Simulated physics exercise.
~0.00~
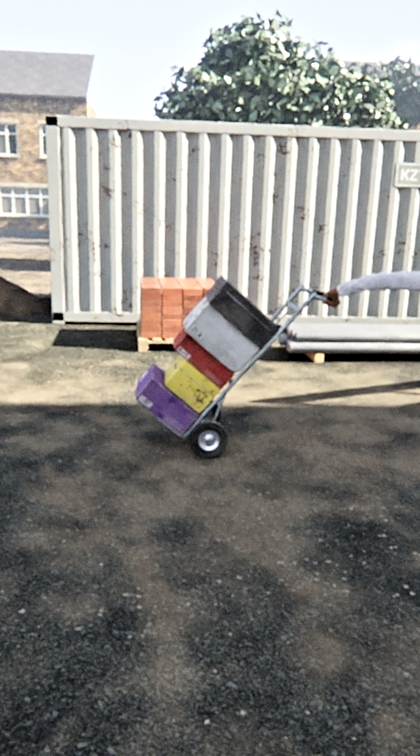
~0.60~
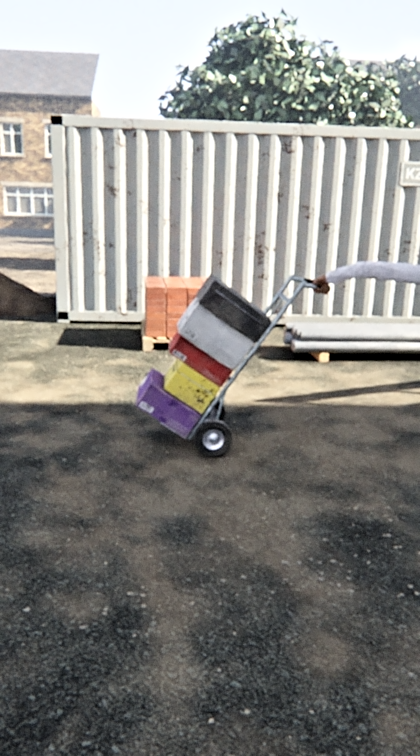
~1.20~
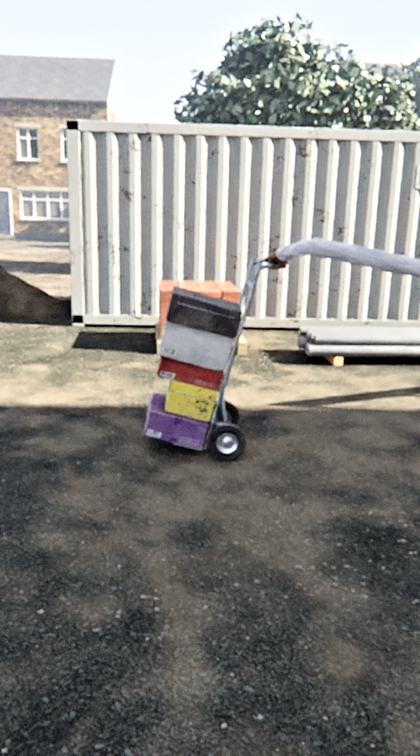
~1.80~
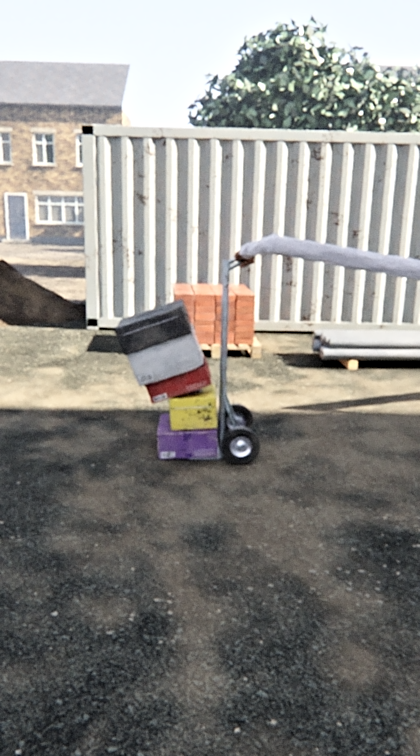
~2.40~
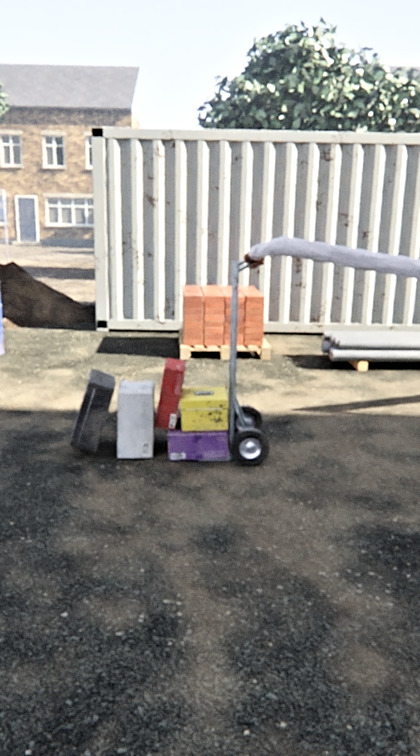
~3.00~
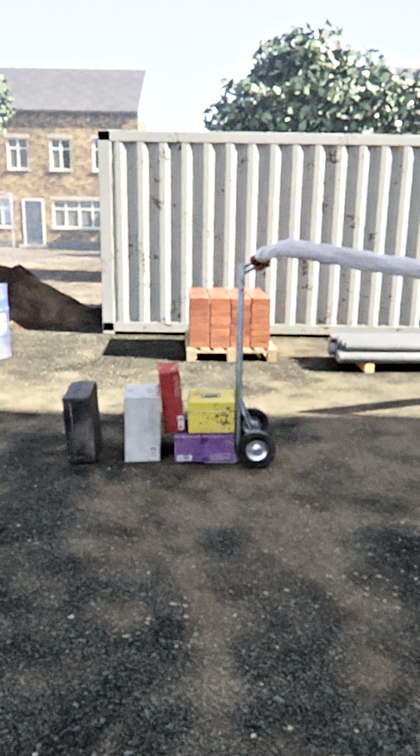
We see a gloved hand swing a tilted sack truck upright, and its stack of five boxes leans left until the black, white and red ones topple, ending on their sides beside the truck while the yellow box stays on the purple one.
